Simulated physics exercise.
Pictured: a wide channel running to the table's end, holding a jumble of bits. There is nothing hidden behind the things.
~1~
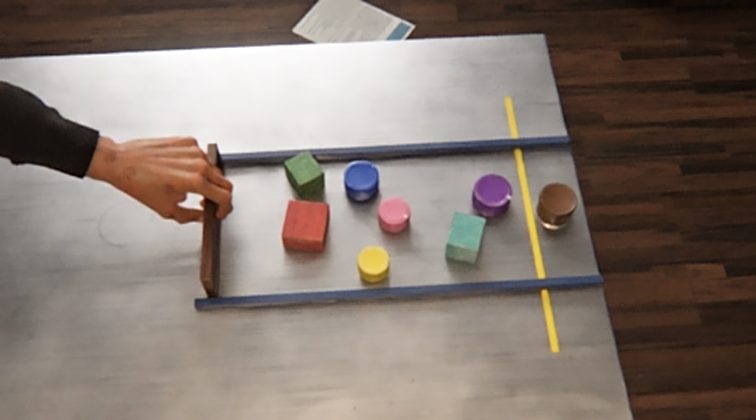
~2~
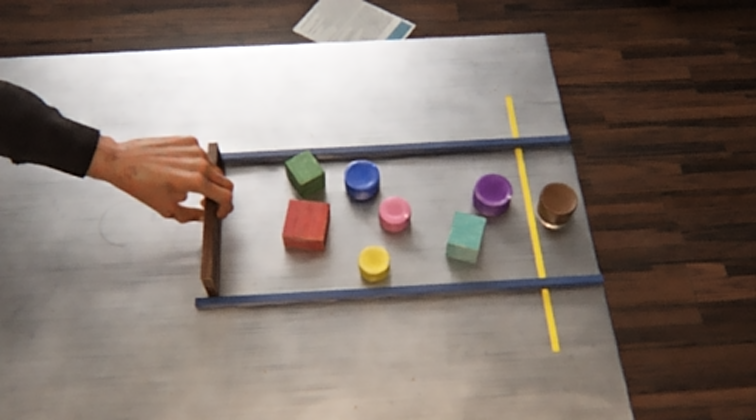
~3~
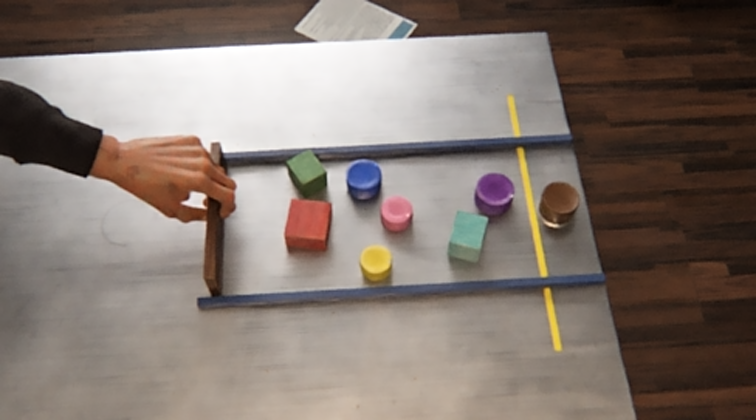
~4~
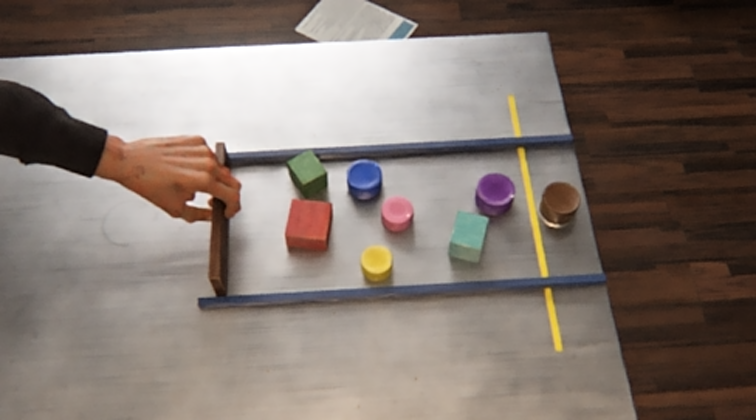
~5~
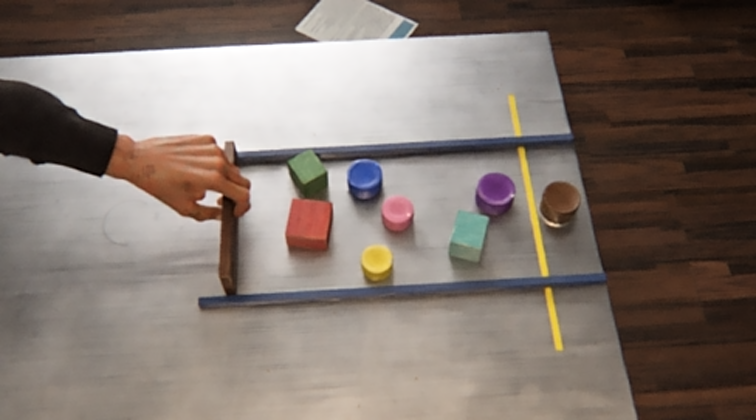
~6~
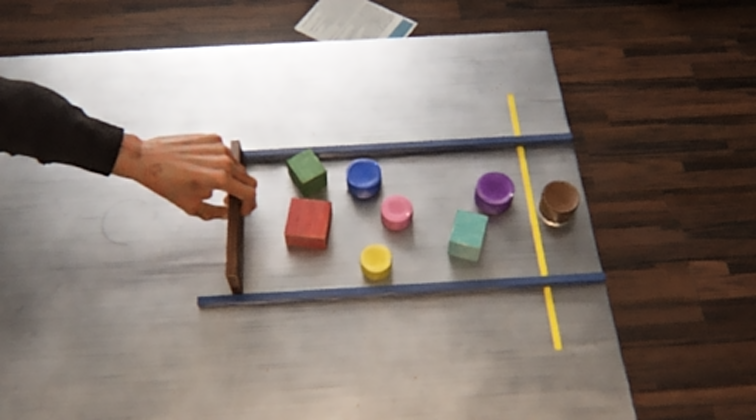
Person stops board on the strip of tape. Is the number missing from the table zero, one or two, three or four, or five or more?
It is one or two.
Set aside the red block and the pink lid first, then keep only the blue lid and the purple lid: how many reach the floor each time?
Result: 0, then 1.
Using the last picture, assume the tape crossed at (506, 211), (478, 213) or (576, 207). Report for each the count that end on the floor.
Respectively, 1, 0 and 8.
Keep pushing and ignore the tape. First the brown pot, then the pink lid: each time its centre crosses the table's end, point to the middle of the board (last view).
The middle is at (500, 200) when it's the brown pot, and at (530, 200) when it's the pink lid.
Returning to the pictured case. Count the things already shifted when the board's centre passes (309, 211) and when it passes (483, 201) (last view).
Note: First position 2; second position 8.
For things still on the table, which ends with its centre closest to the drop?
Pink lid.
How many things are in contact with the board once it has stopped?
At rest, 3 are in contact.
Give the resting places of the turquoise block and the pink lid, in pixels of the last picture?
They finish at roughly (589, 239) and (588, 199) respectively.
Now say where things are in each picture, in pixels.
The first frame shows brown pot (556, 206); purple lid (492, 196); turquoise block (465, 238); board (213, 219); tape (529, 212).
The second frame shows purple lid (492, 195); blue lid (362, 180).
The third frame shows turquoise block (468, 236); board (216, 217).
The fourth frame shows brown pot (559, 204); yellow lid (377, 263).
The fifth frame shows purple lid (495, 194); red block (310, 224).
The sixth frame shows brown pot (558, 203); purple lid (494, 193); turquoise block (468, 235); board (236, 215); tape (532, 210).
A little later, none off yet; brown pot at rest near (558, 203); purple lid at rest near (494, 193); turquoise block at rest near (468, 235).
Next, none off yet; brown pot at rest near (558, 203); purple lid shifted about its own width near (524, 185); turquoise block shifted about its own width near (495, 241).
When it is over, the number that fall off is one or two; down, purple lid and brown pot.
